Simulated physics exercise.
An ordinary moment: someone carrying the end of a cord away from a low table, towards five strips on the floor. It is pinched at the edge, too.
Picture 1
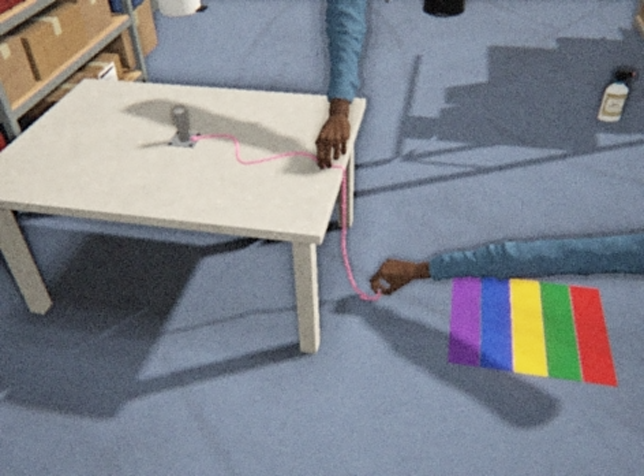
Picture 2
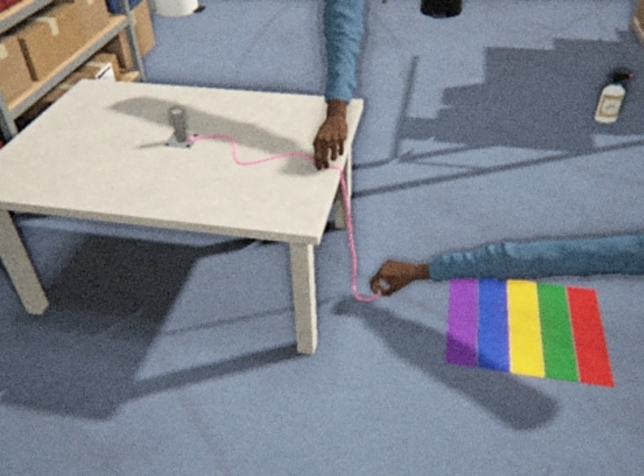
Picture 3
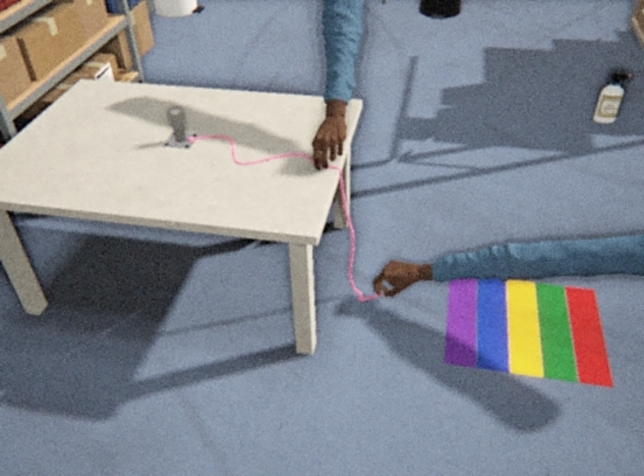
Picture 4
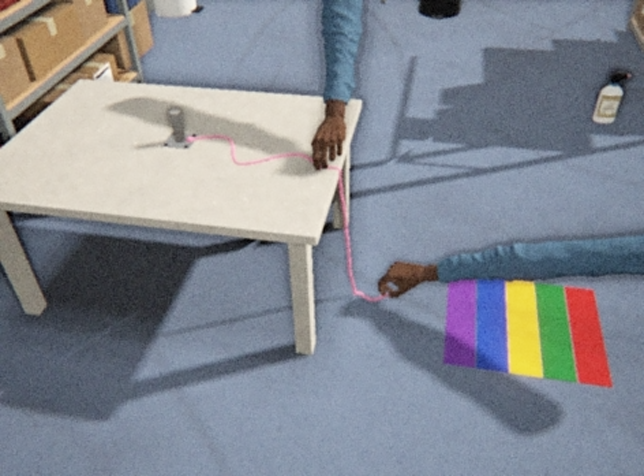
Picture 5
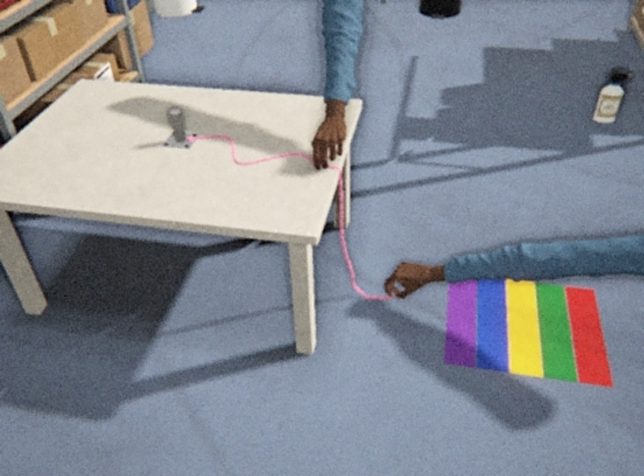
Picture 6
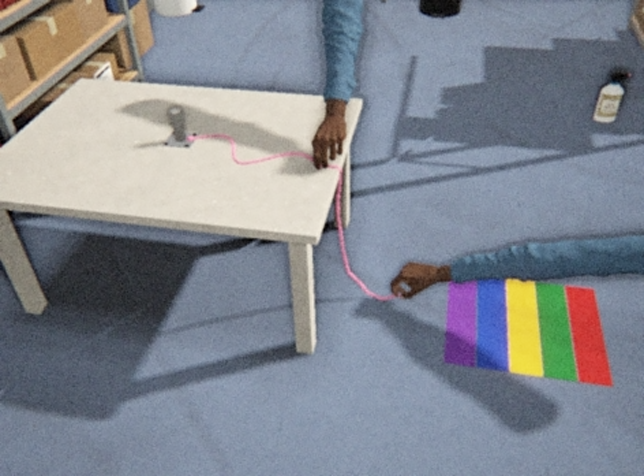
A hand low at the right holds the end of a pink cord that hangs over a table's edge, where another hand pinches it. The lower hand barely shifts at first, then draws the end slightly right, closer to the coloured floor strips, while the cord on the tabletop stays almost unchanged.
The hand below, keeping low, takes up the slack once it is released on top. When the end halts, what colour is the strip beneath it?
Yellow.
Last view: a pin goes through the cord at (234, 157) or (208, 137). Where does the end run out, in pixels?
The spots come out as (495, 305) and (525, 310), in that order.
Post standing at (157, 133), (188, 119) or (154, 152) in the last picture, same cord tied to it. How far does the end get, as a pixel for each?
In order, the pixels are (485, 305), (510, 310) and (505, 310).
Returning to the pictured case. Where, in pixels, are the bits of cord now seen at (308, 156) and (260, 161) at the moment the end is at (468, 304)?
Point one: (341, 169); point two: (294, 157).
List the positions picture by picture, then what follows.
End (379, 292); purple (464, 346); blue (497, 351); yellow (530, 355); green (563, 360); red (597, 365), in the first frame.
End (379, 293); cord through (221, 136) (240, 163) (305, 156) (344, 185) (351, 239) (353, 281), in the second frame.
End (382, 293), in the third frame.
End (387, 294); cord through (219, 137) (238, 164) (304, 156) (340, 186) (347, 239) (352, 282), in the fourth frame.
End (393, 295), in the fifth frame.
End (400, 295); cord through (219, 136) (238, 163) (304, 155) (339, 185) (341, 238) (357, 280), in the sixth frame.
Early on, end near (468, 304); over purple.
Midway, end near (506, 308); over blue.
At the end of the slack, end near (528, 311); over yellow. It gets as far as the yellow strip.
